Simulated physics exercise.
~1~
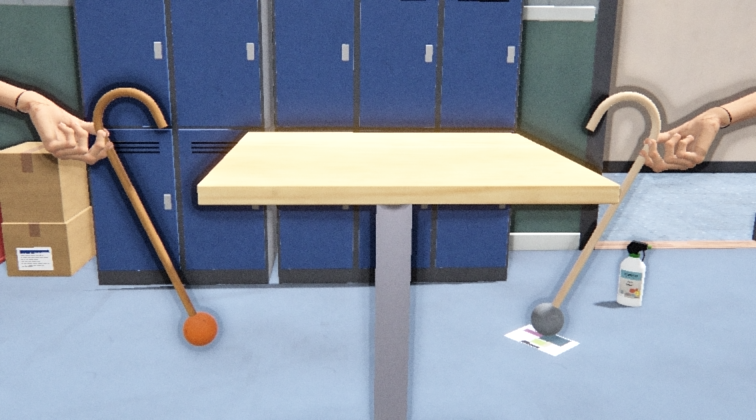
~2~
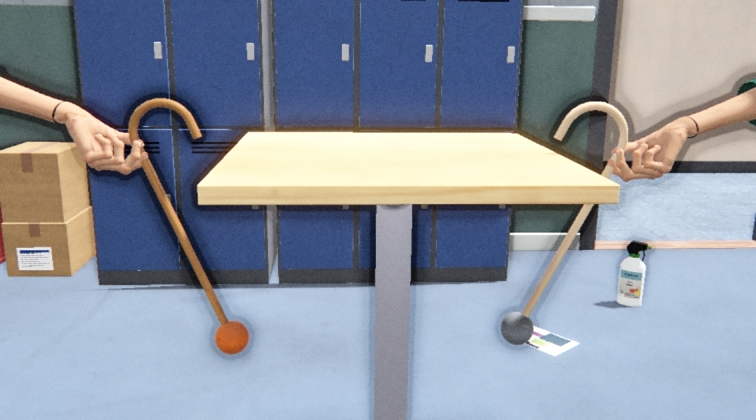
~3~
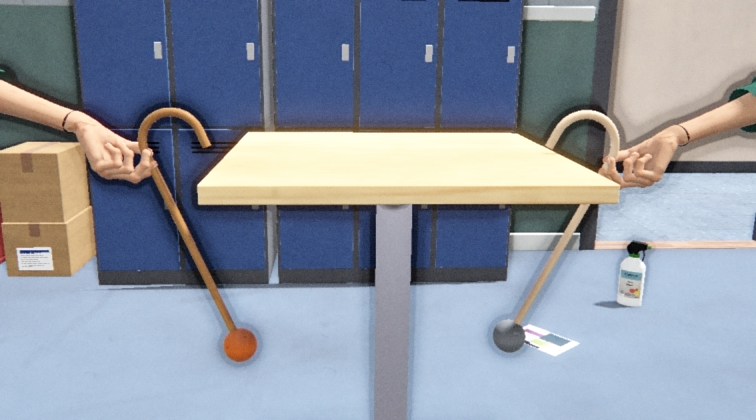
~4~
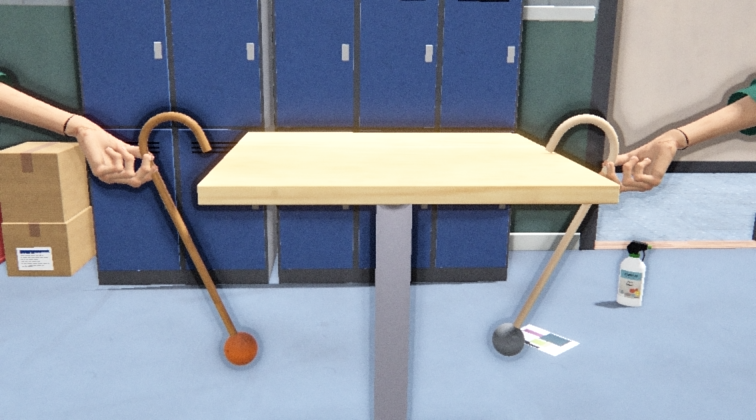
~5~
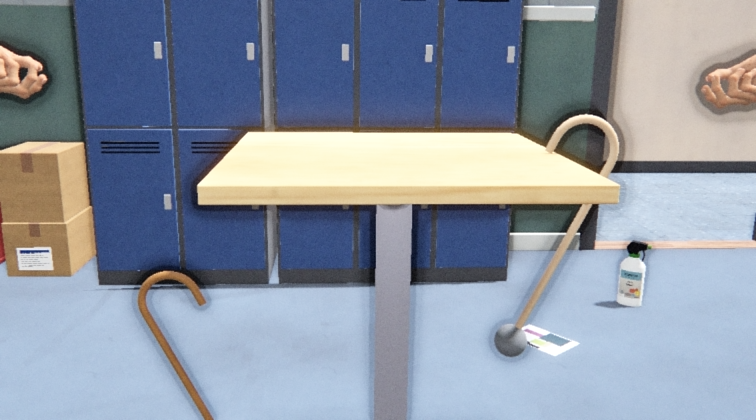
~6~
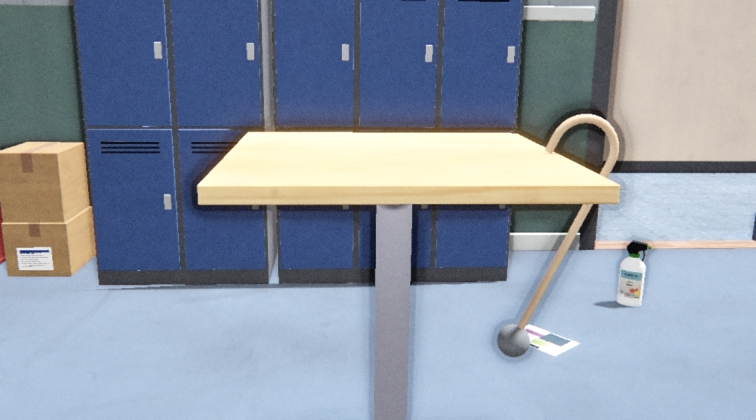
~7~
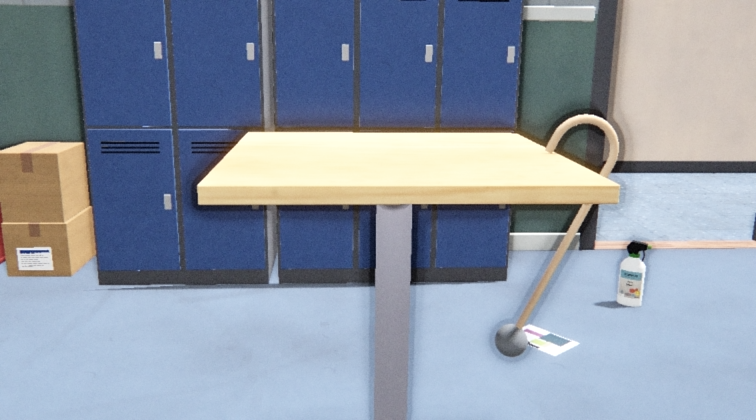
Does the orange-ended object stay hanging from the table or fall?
The orange-ended object falls, dropping out of view once the hand lets go, while the grey-ended one stays hooked on the edge.
